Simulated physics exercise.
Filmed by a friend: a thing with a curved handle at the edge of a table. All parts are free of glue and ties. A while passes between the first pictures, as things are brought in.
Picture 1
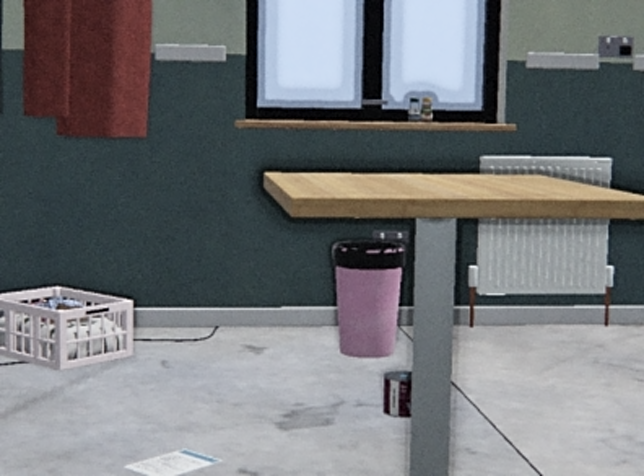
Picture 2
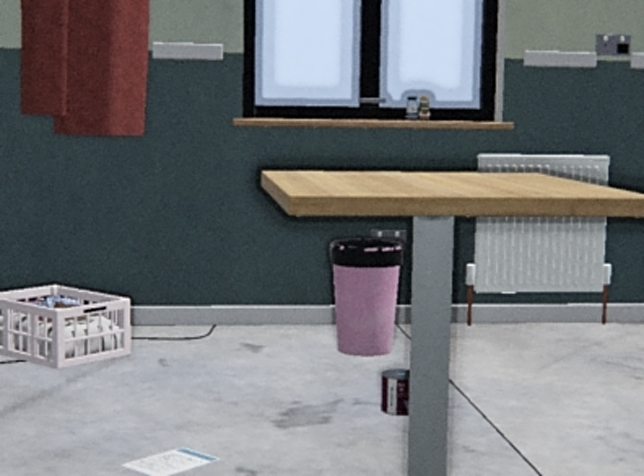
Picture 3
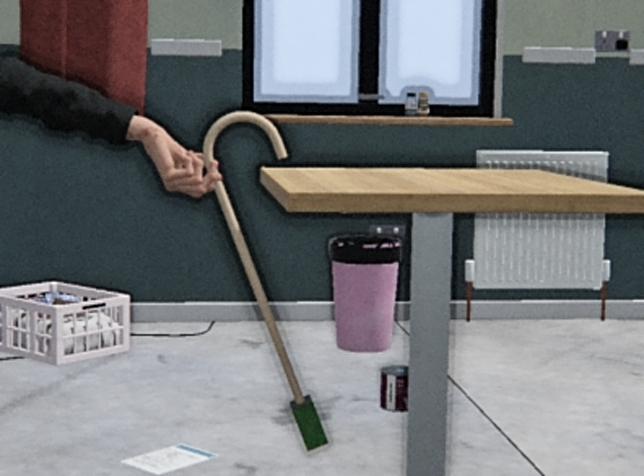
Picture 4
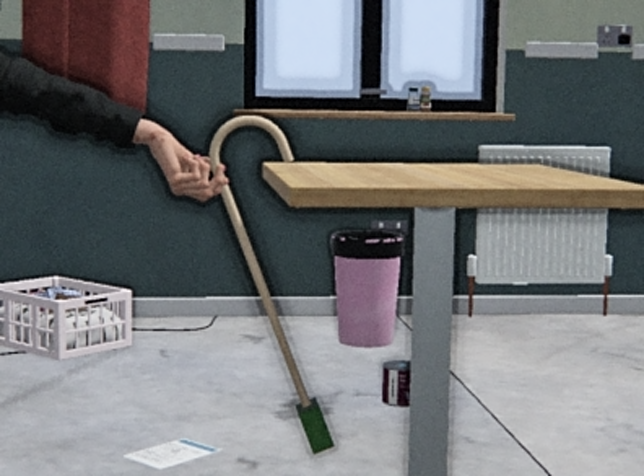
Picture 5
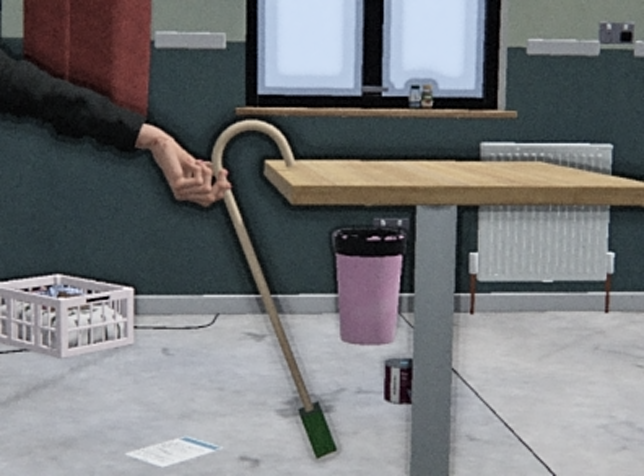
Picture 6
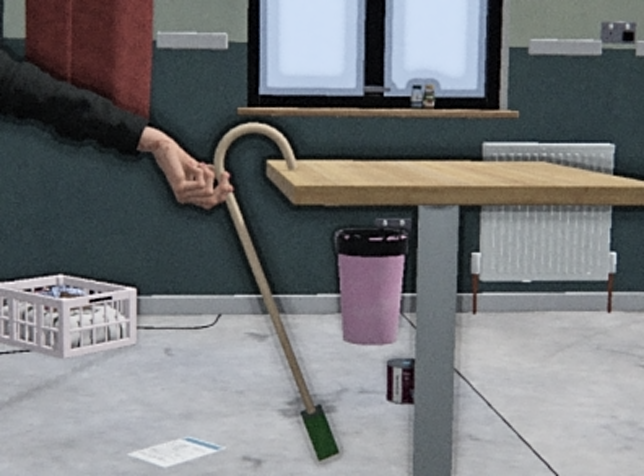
A hand in a dark sleeve brought in a cane-like stick with a curved handle and a green end from the left, set its hook at the table's edge, and kept holding it almost still.
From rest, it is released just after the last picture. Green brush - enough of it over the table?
Enough, it stays hooked.
Then, 0.32 s later than the last frame, green brush at rest near (297, 288).
When it is over, the green brush stays hooked on the edge, near (297, 288).
